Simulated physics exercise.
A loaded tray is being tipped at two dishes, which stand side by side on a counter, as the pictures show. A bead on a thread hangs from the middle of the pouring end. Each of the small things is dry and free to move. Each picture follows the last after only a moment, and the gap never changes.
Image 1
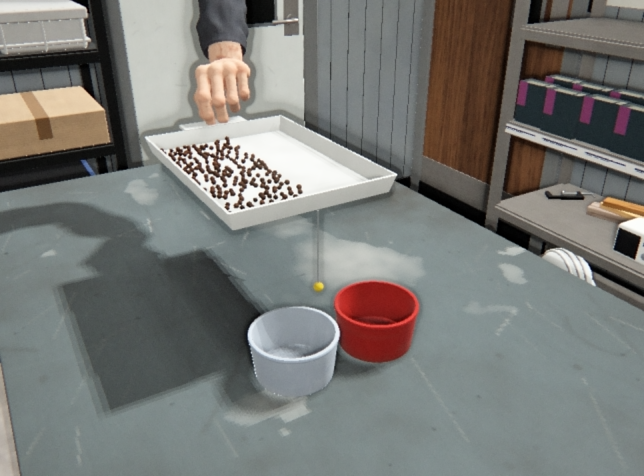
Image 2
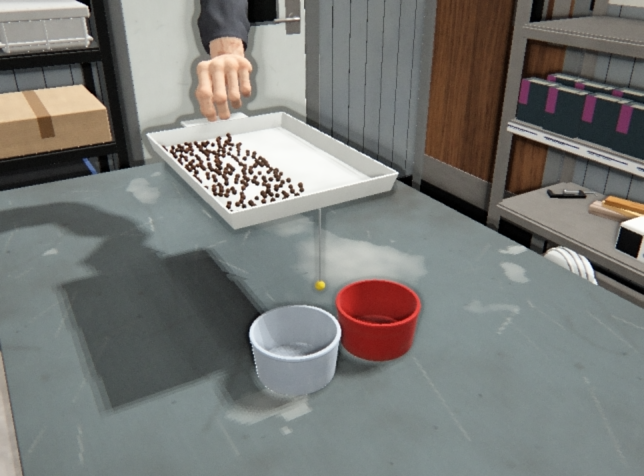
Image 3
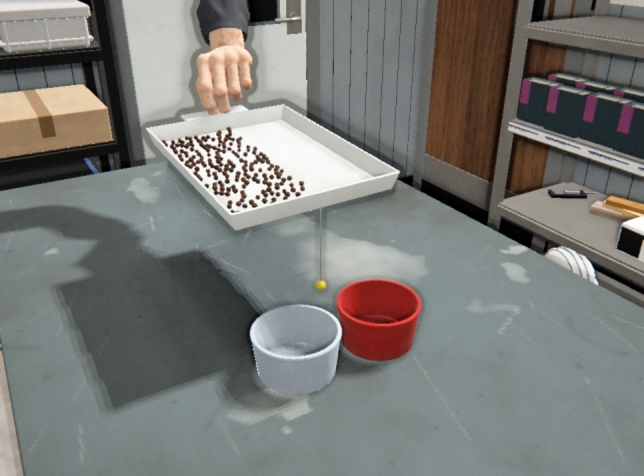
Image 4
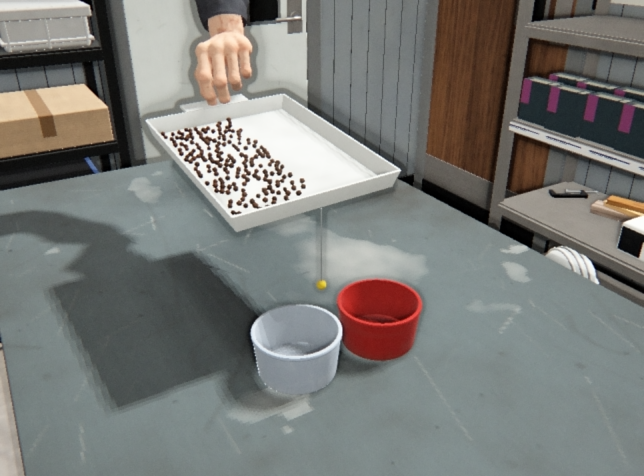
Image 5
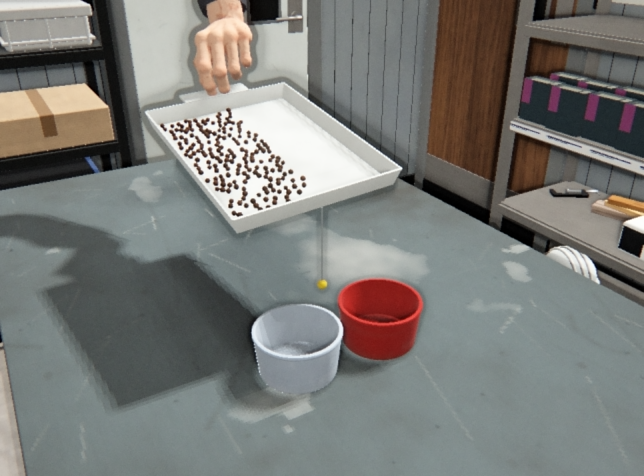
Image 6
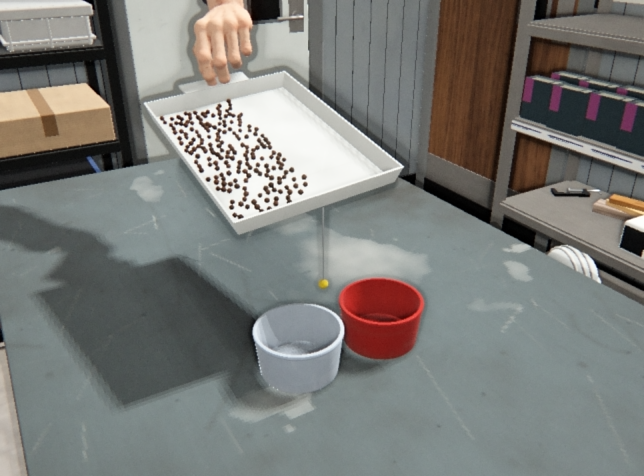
To begin with, a hand holds a white tray of small brown berries nearly level above a grey dish and a red dish on a worn counter. The hand then rises slightly, gradually tilting the tray toward its front left corner, while the berries barely shift and the dishes stay put.
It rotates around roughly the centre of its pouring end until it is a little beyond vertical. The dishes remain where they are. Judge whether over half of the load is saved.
Under half of it is saved.
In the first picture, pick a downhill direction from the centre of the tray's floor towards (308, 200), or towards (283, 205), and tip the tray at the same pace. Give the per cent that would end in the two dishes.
First heading roughly 90 %, second roughly 60 %.
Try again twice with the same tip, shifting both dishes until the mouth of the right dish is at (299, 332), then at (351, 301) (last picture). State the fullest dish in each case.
Try 1: The dish to the right; try 2: The dish to the left.
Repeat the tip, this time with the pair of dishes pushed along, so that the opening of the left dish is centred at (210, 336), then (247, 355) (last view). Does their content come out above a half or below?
First place: Beyond half; second place: Short of half.
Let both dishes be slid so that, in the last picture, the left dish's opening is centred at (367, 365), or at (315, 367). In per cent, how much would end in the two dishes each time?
Around 0 % followed by around 0 %.
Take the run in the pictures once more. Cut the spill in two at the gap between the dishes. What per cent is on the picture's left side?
Roughly 100 in a hundred.
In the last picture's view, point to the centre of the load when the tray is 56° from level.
Roughly (249, 211).
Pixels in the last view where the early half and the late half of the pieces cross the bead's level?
I'd place the first part at (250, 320) and the rest at (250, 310).
Soon, tray tipped steeply; nearly all on the tray; a stray few outside both; a stray few in the air.
A while on, tray tipped right over; a small part on the tray; about a quarter in the left dish; about a third outside both; about a quarter in the air.
Towards the end, tray tipped past a quarter turn; about a third in the left dish; about two thirds outside both.
Finally, tray tipped past a quarter turn; about a third in the left dish; none in the right dish; about two thirds outside both.
